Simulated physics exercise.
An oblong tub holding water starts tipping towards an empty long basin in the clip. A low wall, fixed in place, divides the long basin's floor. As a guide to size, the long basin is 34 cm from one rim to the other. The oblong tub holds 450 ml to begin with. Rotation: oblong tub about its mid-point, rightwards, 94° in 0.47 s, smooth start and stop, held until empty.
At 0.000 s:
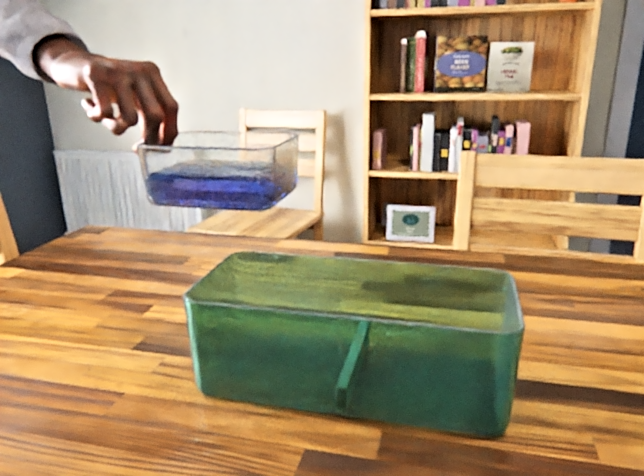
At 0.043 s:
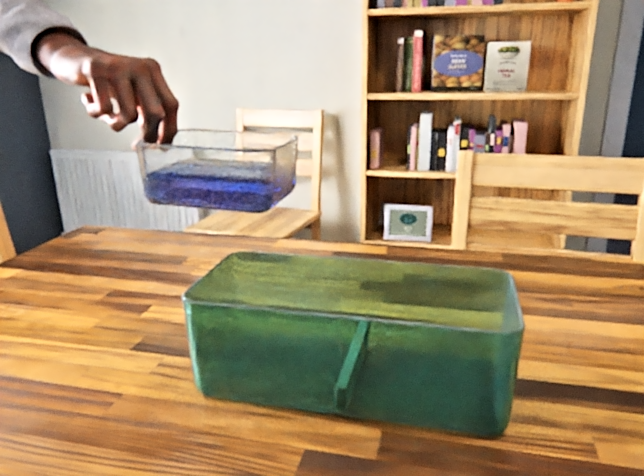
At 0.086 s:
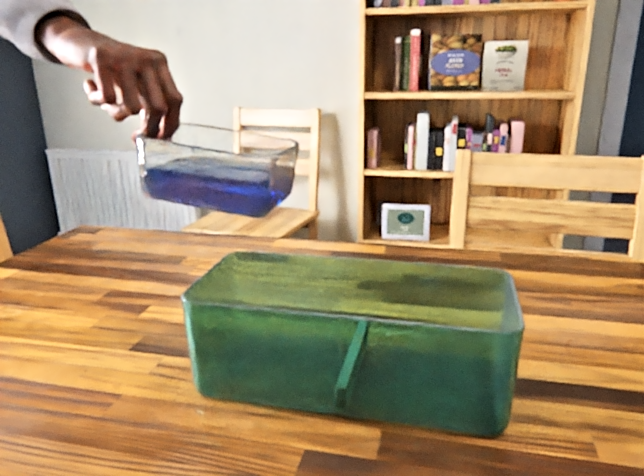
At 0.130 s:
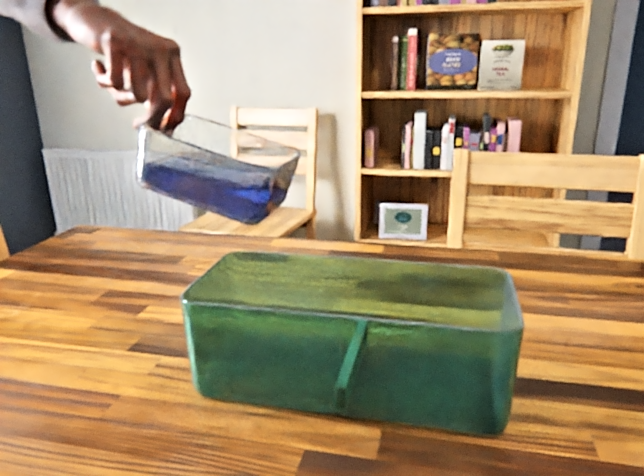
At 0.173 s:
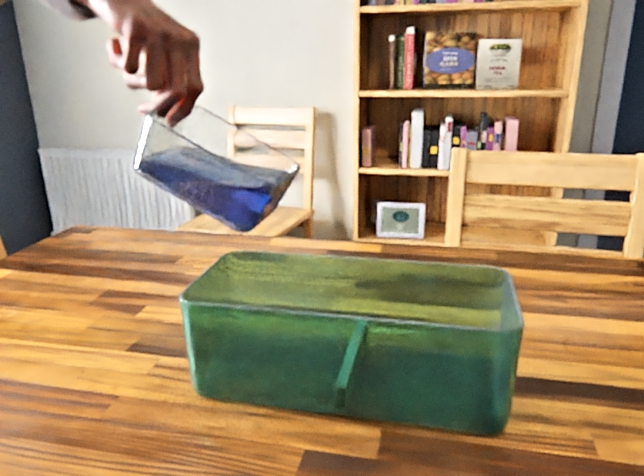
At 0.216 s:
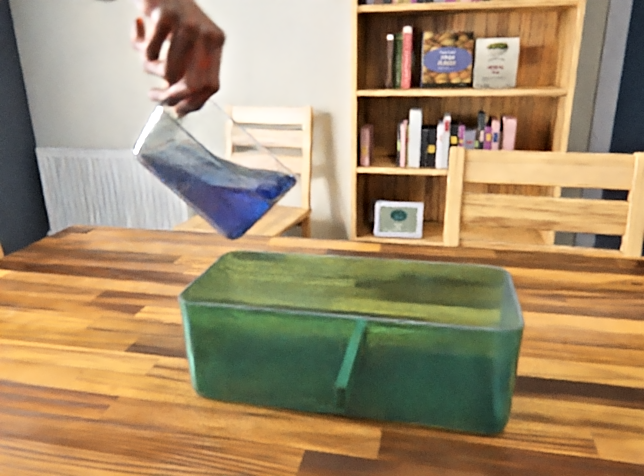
At a wooden table near a bookshelf, a hand held a clear tub of blue liquid above and behind a long green basin, then tilted it steadily down to the right, the liquid shifting toward its lower end.
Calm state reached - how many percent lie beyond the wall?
13 percent, roughly.
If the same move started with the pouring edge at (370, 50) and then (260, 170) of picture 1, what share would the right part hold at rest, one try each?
I'd expect close to 70 per cent and then close to 20 per cent.
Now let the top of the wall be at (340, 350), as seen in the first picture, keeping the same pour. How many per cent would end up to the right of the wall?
Estimate: Close to 20 per cent.
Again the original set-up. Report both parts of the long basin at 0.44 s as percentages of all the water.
Around 44 percent on the left and 0 on the right.
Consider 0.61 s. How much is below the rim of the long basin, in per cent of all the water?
Some 90 per cent.
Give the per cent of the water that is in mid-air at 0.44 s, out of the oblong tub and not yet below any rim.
About 42 per cent.
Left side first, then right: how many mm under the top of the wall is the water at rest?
The left comes to roughly 14 mm and the right to roughly 28 mm.
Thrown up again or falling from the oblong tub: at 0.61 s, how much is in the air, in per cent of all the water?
About 7 per cent.
After 0.44 s the tilt is 93° and 14 per cent is still to pour, 45 is left of the wall and 0 right of it.
After 0.61 s the tilt is 94° and 4 per cent is still to pour, 85 is left of the wall and 4 right of it.
After 0.78 s the tilt is 94° and 2 per cent is still to pour, 81 is left of the wall and 12 right of it.
After 0.97 s the tilt is 94° and 0 per cent is still to pour, 83 is left of the wall and 13 right of it.
In the end 84 per cent lies left of the wall, 13 right of it and 3 outside.
